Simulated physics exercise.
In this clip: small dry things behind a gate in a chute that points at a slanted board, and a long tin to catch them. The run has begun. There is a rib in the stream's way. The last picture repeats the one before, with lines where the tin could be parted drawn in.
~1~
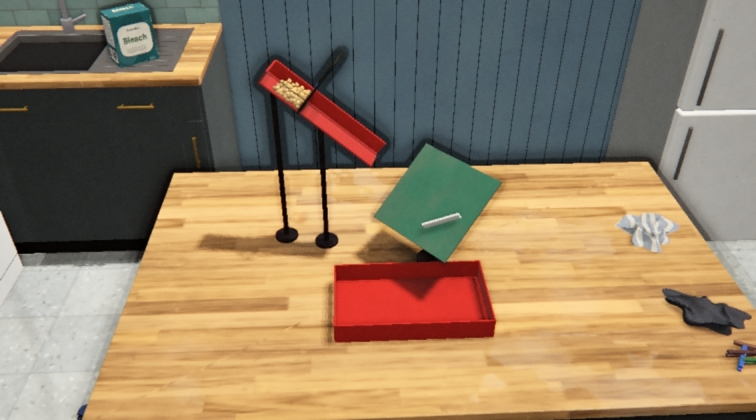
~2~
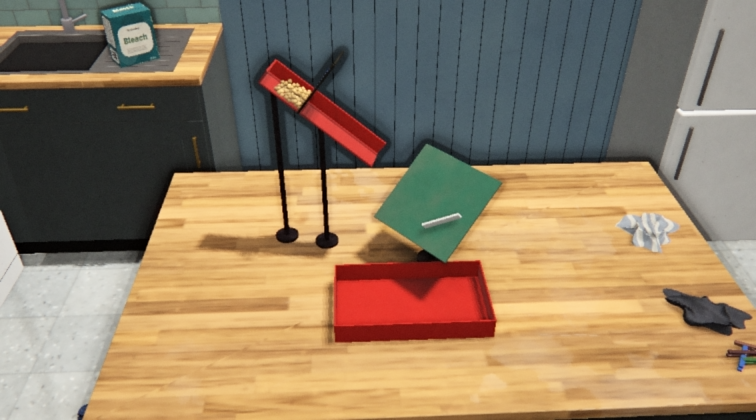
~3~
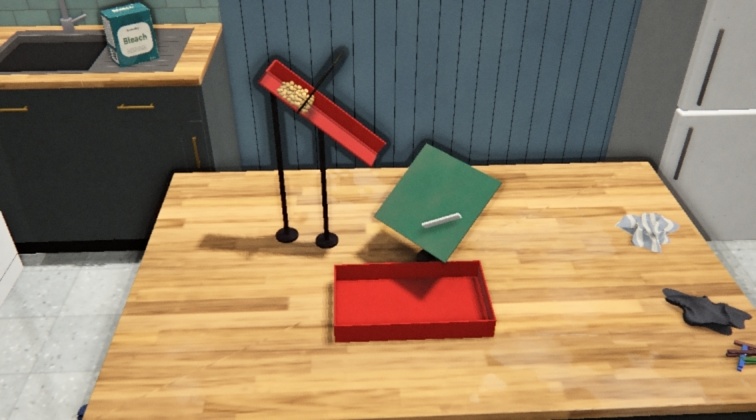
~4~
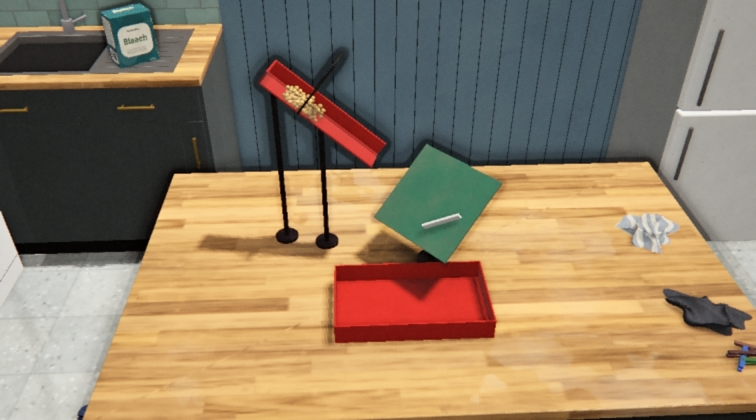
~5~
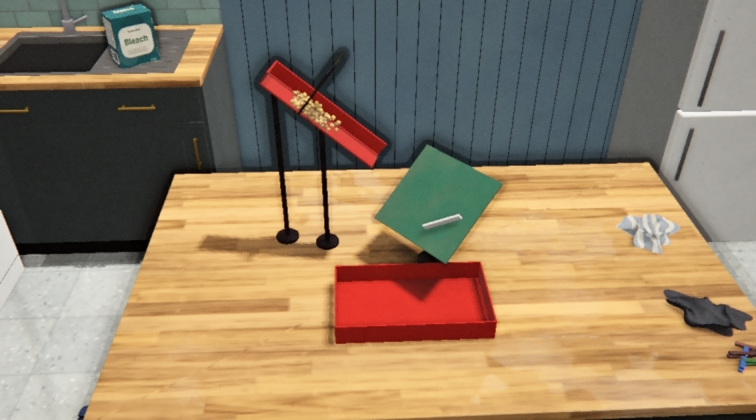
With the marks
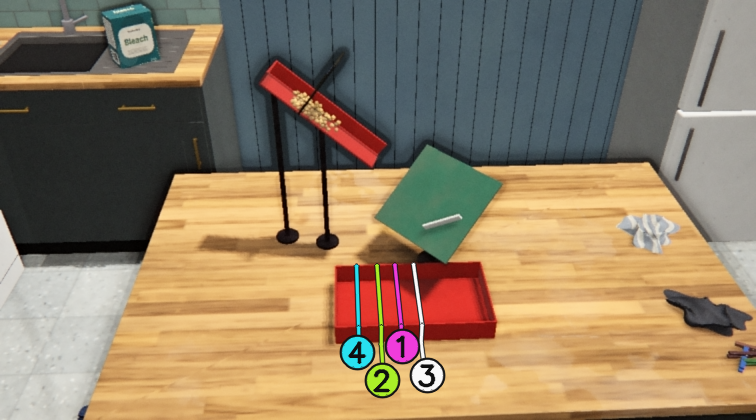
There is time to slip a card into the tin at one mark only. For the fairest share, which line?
Line 1.
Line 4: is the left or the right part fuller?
The right side.
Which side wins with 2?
More lands on the right.
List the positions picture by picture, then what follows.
The first frame shows load behind the gate near (295, 94), dried chickpeas; lip of the chute near (374, 160), sloping fairly steeply.
The second frame shows middle of the board near (435, 200), tilted fairly steeply; middle of its low edge near (407, 238); of its high edge near (463, 162).
The third frame shows front corners of the tin near (334, 326) and (496, 320), empty; front of the load near (306, 111).
The fourth frame shows middle of the load near (302, 103); its front near (321, 117), close to a quarter of the way to the lip; rib from (458, 214) to (422, 225).
The fifth frame shows middle of the load near (312, 111); its front near (336, 130), close to half of the way to the lip.
On the marked copy, line 1 crosses the front rim at (401, 325); line 2 crosses the front rim at (381, 325); line 3 crosses the front rim at (421, 324); line 4 crosses the front rim at (358, 326).
If 1 is chosen, of what is caught, close to half on the left of the divider, close to half on the right.
If 2 is chosen, of what is caught, a small share on the left of the divider, all but a few on the right.
If 3 is chosen, of what is caught, all but a few on the left of the divider, a small share on the right.
If 4 is chosen, of what is caught, only a few on the left of the divider, all but a few on the right.
